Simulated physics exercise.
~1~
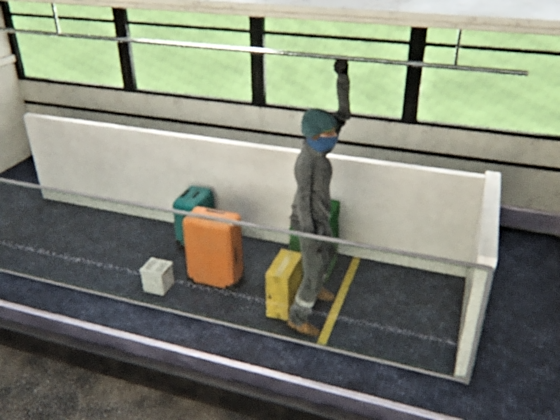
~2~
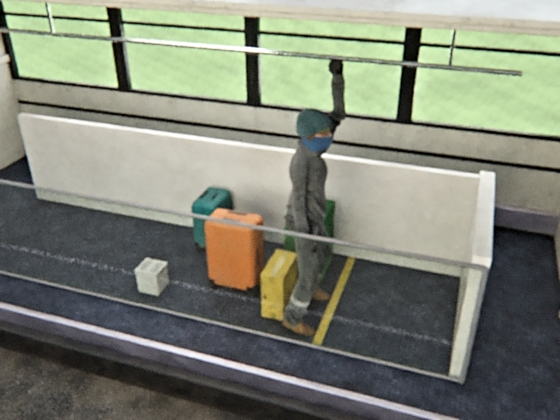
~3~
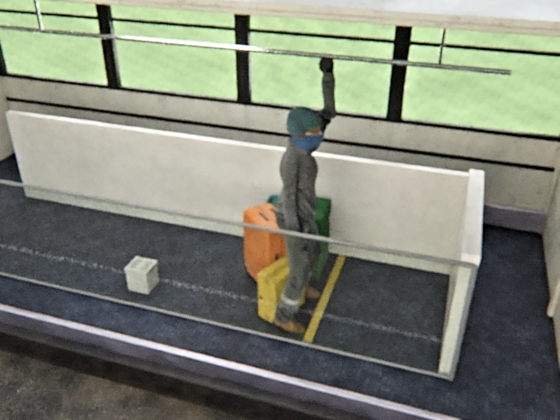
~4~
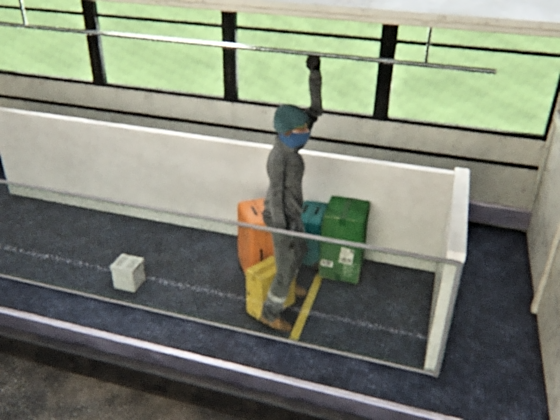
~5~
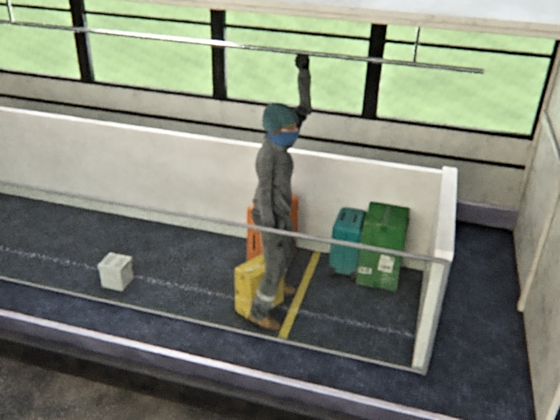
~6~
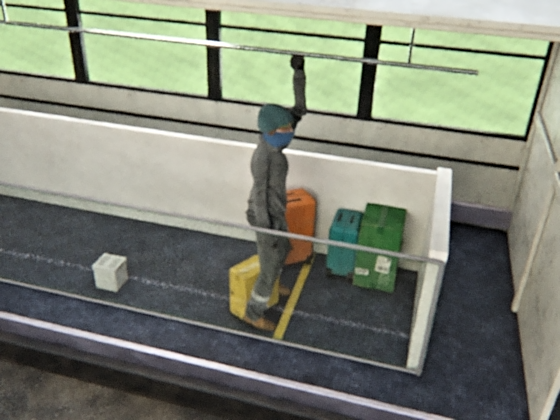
A teal case and a big orange case roll rightward across the dark floor of a tram bay, toward a braced passenger in a grey suit who grips an overhead rail. The orange case draws up beside the yellow carton, while the teal one slips behind it and out of clear view. A tall green bag then slides out from behind the passenger, with the teal case following it over the yellow line. The orange case edges farther right behind the passenger. Finally, green and teal stand upright beyond the line, while the orange case, yellow carton and white tub remain short of it.
